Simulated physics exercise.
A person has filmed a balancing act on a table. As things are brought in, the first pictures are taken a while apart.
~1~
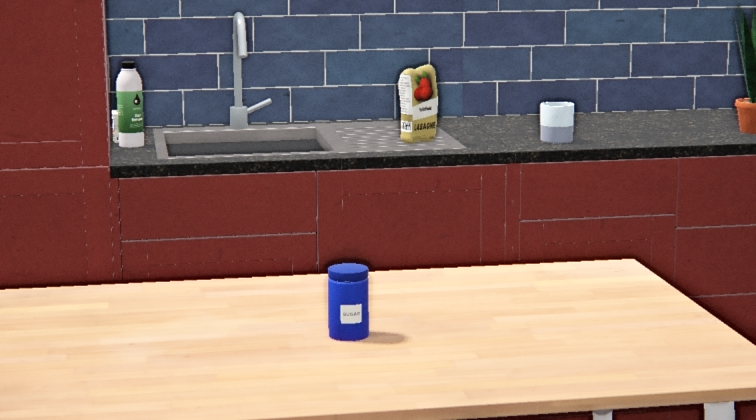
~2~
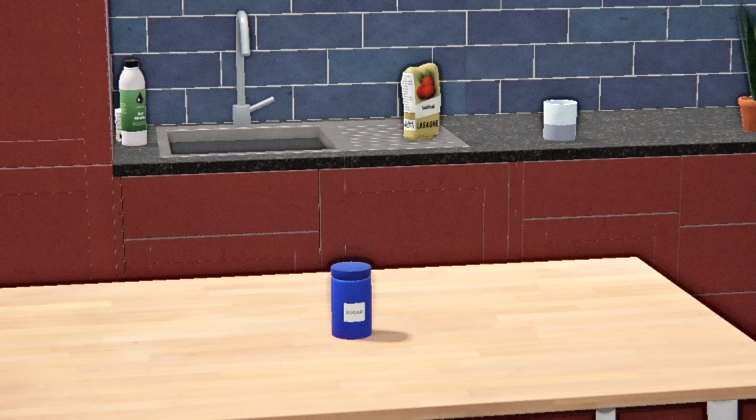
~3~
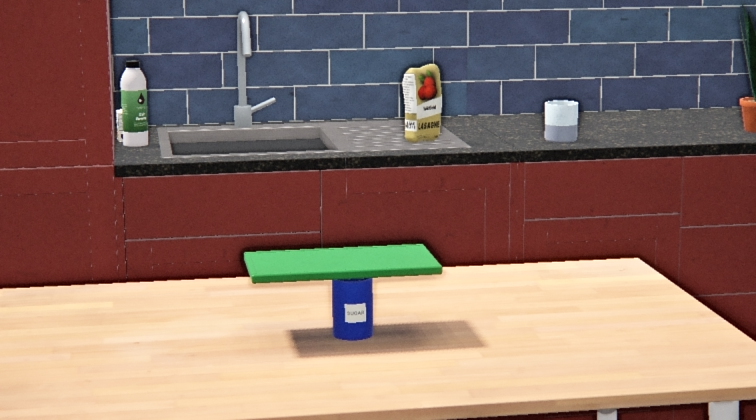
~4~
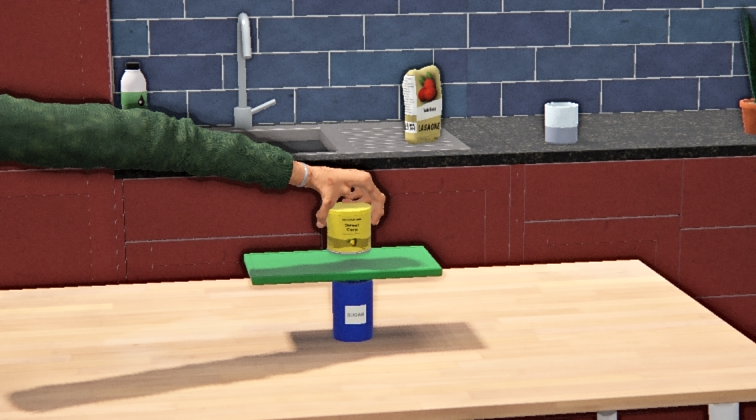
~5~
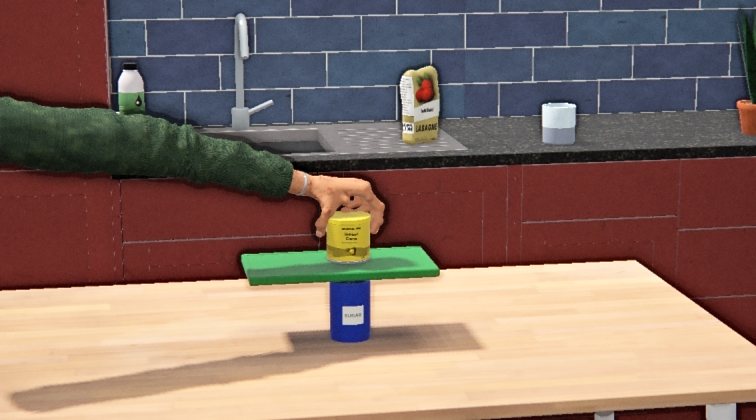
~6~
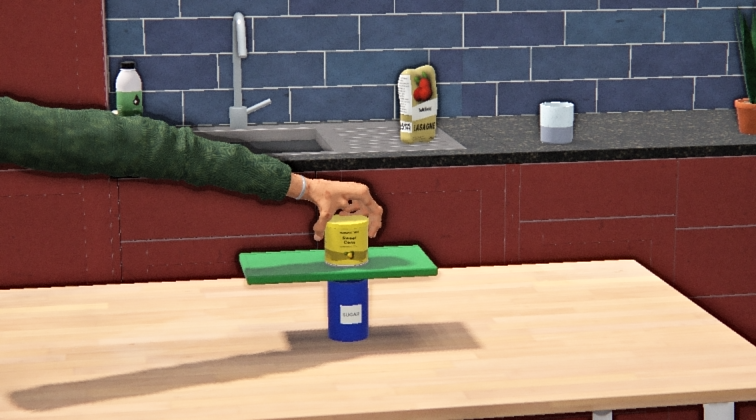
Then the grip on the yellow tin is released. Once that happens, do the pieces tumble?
No - stable.
Then, 0.20 s after the last picture, nothing has stirred.
Then, 0.60 s after the last picture, yellow tin resting near (346, 241).
At rest, all 3 in place. Seen from the same camera at the end, yellow tin near (346, 241). The stack holds.
